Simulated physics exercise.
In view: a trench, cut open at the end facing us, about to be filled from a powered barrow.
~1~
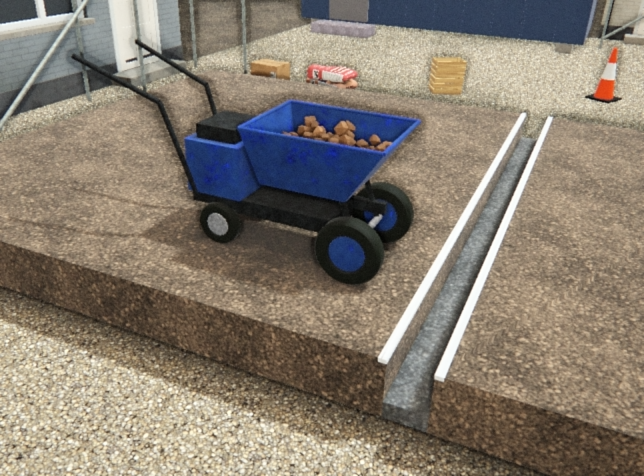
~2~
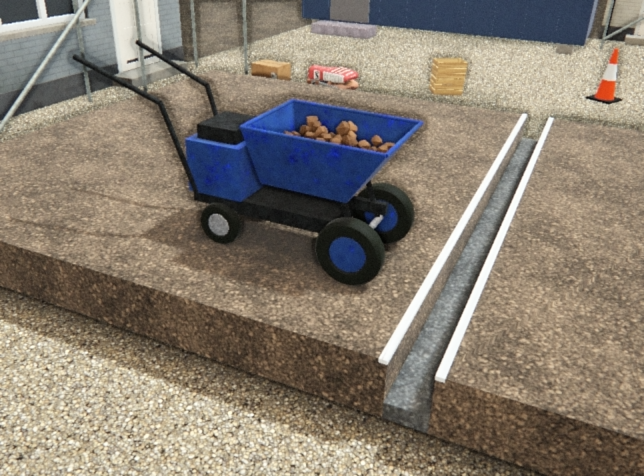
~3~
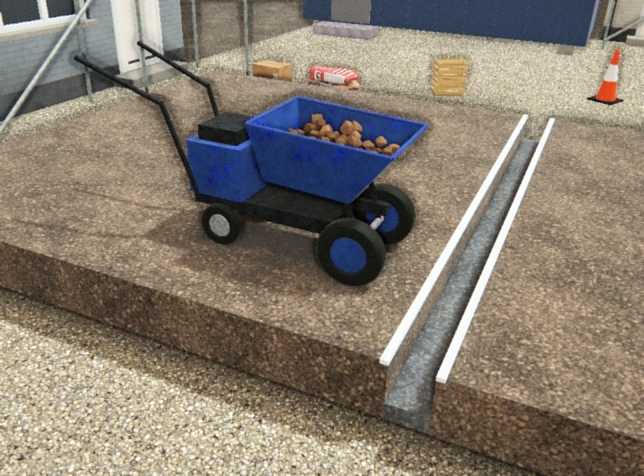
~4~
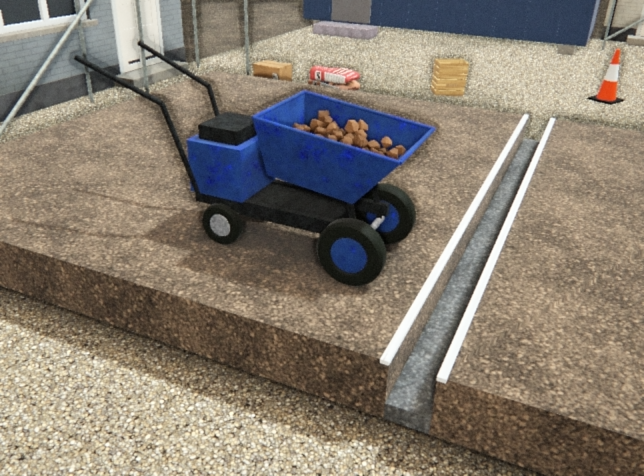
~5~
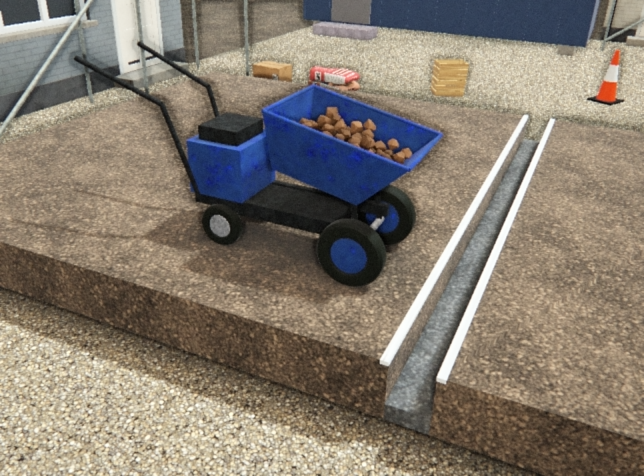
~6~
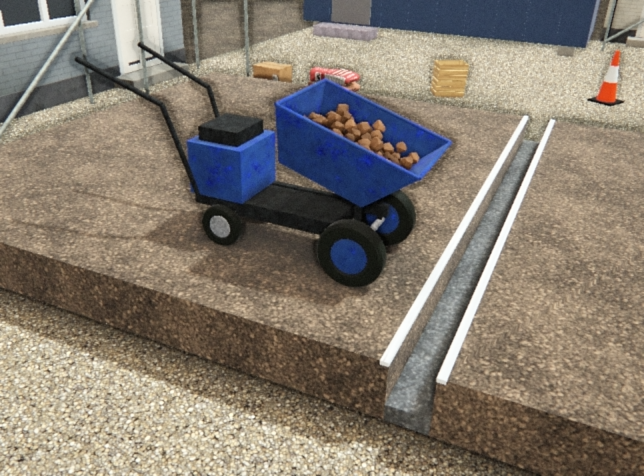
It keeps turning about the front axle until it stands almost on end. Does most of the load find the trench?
In the trench: Only the smaller part.
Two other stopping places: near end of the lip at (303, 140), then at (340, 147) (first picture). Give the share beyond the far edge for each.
In turn 0 and 20 in a hundred.
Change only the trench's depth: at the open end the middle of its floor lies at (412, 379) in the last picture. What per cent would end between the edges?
Roughly 20 in a hundred.
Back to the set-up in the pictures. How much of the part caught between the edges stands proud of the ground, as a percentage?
Roughly 10 in a hundred.
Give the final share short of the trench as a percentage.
Some 0 per cent.
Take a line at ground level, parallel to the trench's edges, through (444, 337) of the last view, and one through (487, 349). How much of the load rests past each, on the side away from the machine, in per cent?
About 80 and 50 per cent.
Soon, skip tipped steeply; all in the skip.
A while on, skip tipped steeply; nearly all in the skip; a small part beyond it; a stray few falling.
Towards the end, skip tipped right over; about a third in the skip; a stray few in or heaped over the trench; about two thirds beyond it; a stray few falling.
Finally, skip tipped right over; about a quarter in or heaped over the trench; most beyond it.
